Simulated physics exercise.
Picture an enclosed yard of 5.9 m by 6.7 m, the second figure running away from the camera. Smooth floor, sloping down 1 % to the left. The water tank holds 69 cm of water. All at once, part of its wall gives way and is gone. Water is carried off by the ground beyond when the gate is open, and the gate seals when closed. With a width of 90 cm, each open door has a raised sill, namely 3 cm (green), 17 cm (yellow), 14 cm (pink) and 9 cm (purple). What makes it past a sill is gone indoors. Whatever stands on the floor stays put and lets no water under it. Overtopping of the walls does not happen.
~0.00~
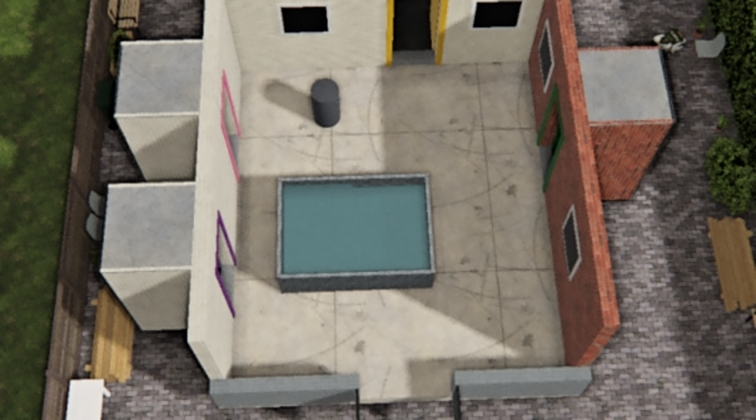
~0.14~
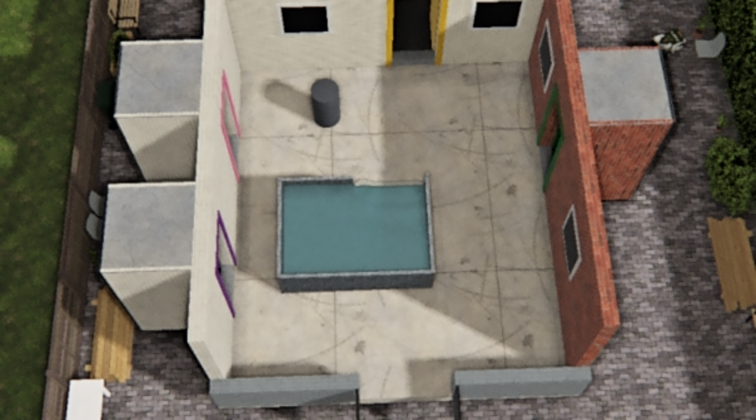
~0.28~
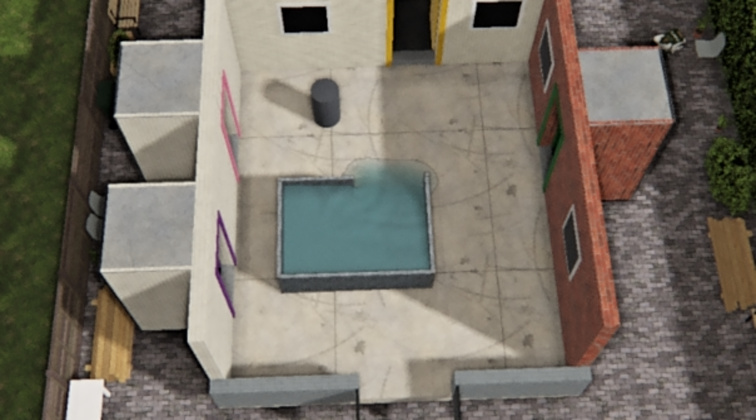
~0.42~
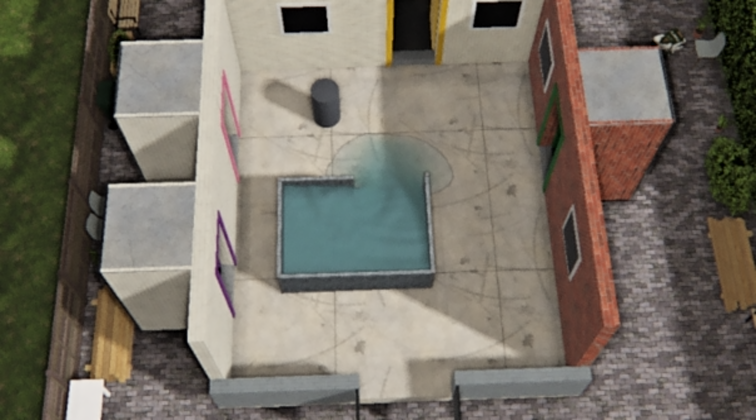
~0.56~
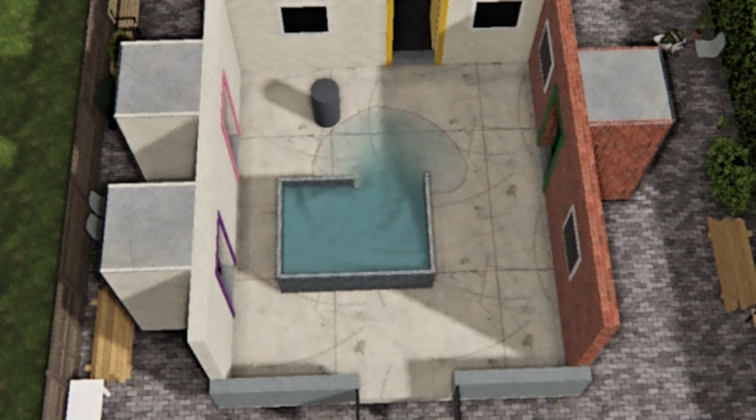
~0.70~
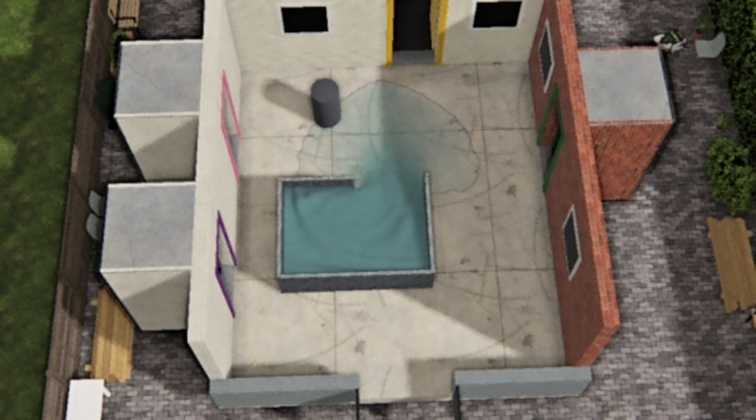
The clip opens on a walled yard seen from above, with a still, rectangular tank of blue-green water and a dark cylinder behind it. Part of the tank's far wall vanishes, and water pours through the gap, fanning across the pale floor toward the back in a widening, thinning sheet.
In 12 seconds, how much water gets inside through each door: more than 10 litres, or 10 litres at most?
As I see it, at the green door I expect the water to rise above the limit. At the yellow door I expect the water to rise above the limit. At the pink door I expect the water to hold within the limit. At the purple door I expect the water to hold within the limit.
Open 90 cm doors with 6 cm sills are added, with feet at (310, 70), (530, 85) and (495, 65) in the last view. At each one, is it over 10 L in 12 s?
The first one exceeds it, the second one exceeds it, and the third one exceeds it.
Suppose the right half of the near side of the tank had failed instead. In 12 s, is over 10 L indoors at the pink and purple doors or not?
Then: Pink below, purple under.
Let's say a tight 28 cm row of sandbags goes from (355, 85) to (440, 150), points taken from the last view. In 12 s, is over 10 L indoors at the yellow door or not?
So yellow stays inside.
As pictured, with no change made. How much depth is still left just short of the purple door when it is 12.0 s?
It's some 8.0 centimetres deep.
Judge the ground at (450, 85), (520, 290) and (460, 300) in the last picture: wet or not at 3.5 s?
Submerged, untouched, untouched.
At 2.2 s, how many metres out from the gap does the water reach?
Distance: Approx. 4.0 m.
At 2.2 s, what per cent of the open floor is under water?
Covered: Roughly 40 %.
After 1.4 s water covers 30 % of the floor and is deepest (38 cm) near (406, 190); green door not reached, yellow door 33 cm at the sill, 19 L in, pink door not reached, purple door not reached.
After 2.2 s water covers 40 % of the floor and is deepest (45 cm) near (523, 68); green door not reached, yellow door 33 cm at the sill, 83 L in, pink door 2 cm at the sill, 0 L in, purple door not reached.
After 3.5 s water covers 45 % of the floor and is deepest (28 cm) near (470, 69); green door 8 cm at the sill, 1 L in, yellow door 24 cm at the sill, 148 L in, pink door 11 cm at the sill, 0 L in, purple door not reached.
After 7.0 s water covers 90 % of the floor and is deepest (18 cm) near (232, 390); green door 7 cm at the sill, 40 L in, yellow door 15 cm at the sill, 169 L in, pink door 10 cm at the sill, 0 L in, purple door 8 cm at the sill, 0 L in.
After 12.0 s water covers 95 % of the floor and is deepest (16 cm) near (232, 379); green door 5 cm at the sill, 67 L in, yellow door 8 cm at the sill, 169 L in, pink door 8 cm at the sill, 0 L in, purple door 8 cm at the sill, 0 L in.
